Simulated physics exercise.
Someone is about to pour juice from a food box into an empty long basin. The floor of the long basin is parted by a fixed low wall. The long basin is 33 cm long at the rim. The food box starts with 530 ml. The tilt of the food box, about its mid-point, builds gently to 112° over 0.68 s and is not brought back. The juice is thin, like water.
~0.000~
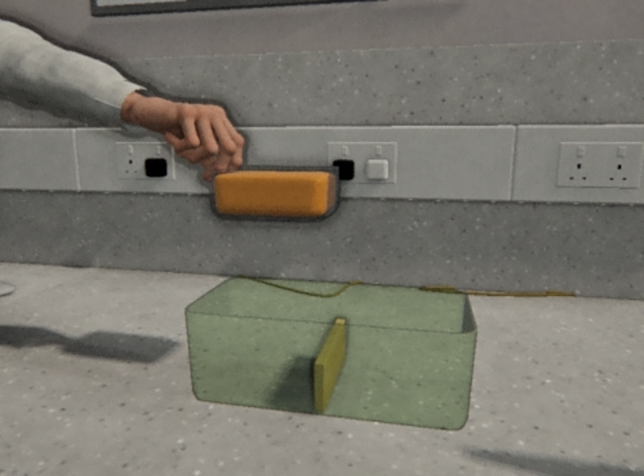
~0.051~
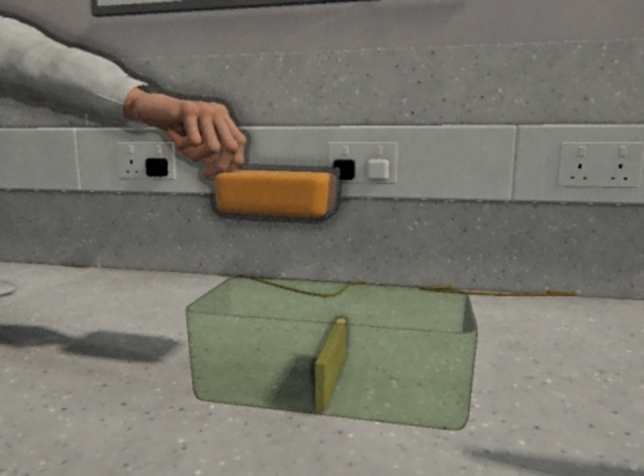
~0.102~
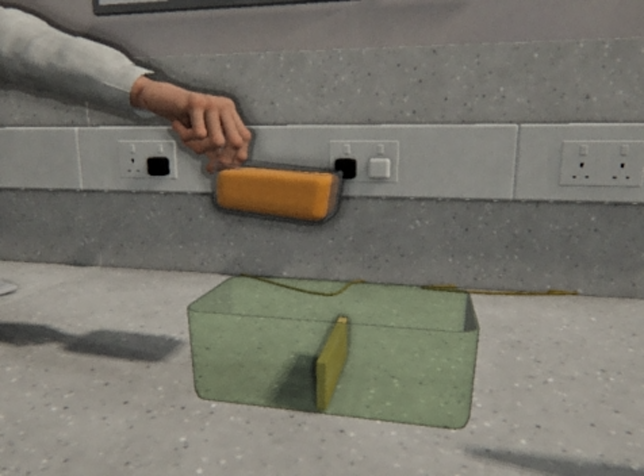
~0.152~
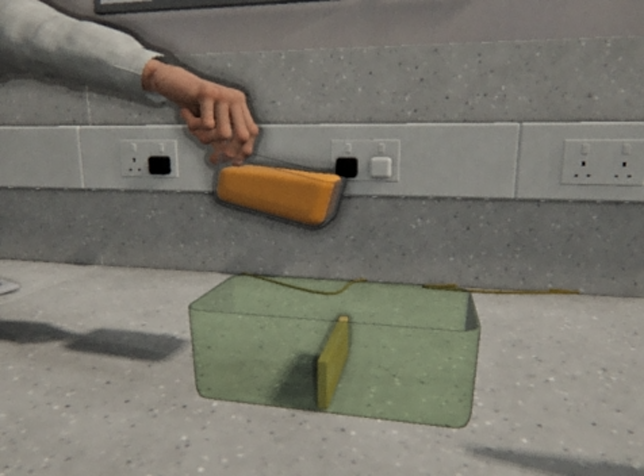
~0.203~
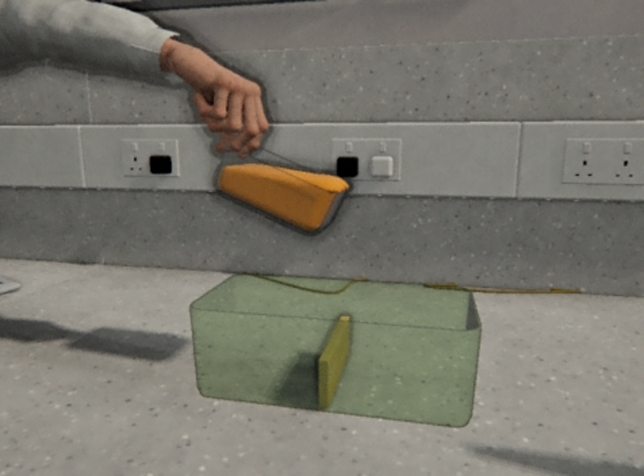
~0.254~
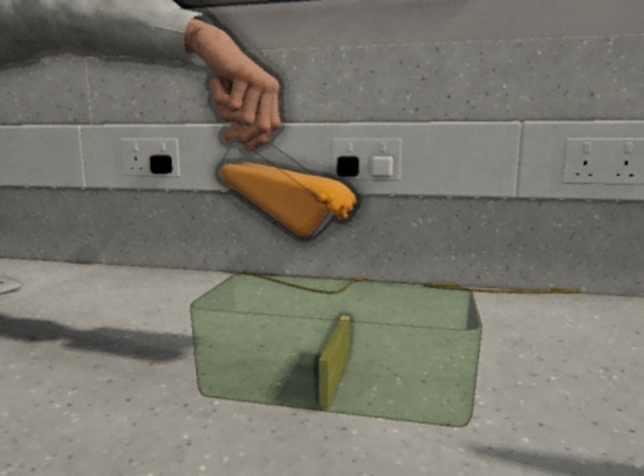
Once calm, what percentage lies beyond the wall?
Roughly 86 per cent is past the wall.
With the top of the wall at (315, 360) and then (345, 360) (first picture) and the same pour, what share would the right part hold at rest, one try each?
First 85, then 75 per cent.
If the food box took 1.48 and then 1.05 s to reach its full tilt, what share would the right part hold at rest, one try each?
In turn about 85 and 85 per cent.
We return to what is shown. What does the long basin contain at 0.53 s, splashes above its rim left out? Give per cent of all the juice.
Near 62 in a hundred.
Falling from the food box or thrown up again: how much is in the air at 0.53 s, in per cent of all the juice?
Some 32 per cent.
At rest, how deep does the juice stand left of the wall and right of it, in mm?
Some 2 mm on the left and 20 mm on the right.
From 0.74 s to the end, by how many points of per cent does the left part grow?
About 3 per cent.
By 0.53 s the tilt is 99° and 6 per cent is still to pour, 0 is left of the wall and 62 right of it.
By 0.74 s the tilt is 112° and 0 per cent is still to pour, 10 is left of the wall and 86 right of it.
By 0.95 s the tilt is 112° and 0 per cent is still to pour, 12 is left of the wall and 86 right of it.
By 1.18 s the tilt is 112° and 0 per cent is still to pour, 12 is left of the wall and 86 right of it.
At rest 12 per cent lies left of the wall, 86 right of it and 1 outside.
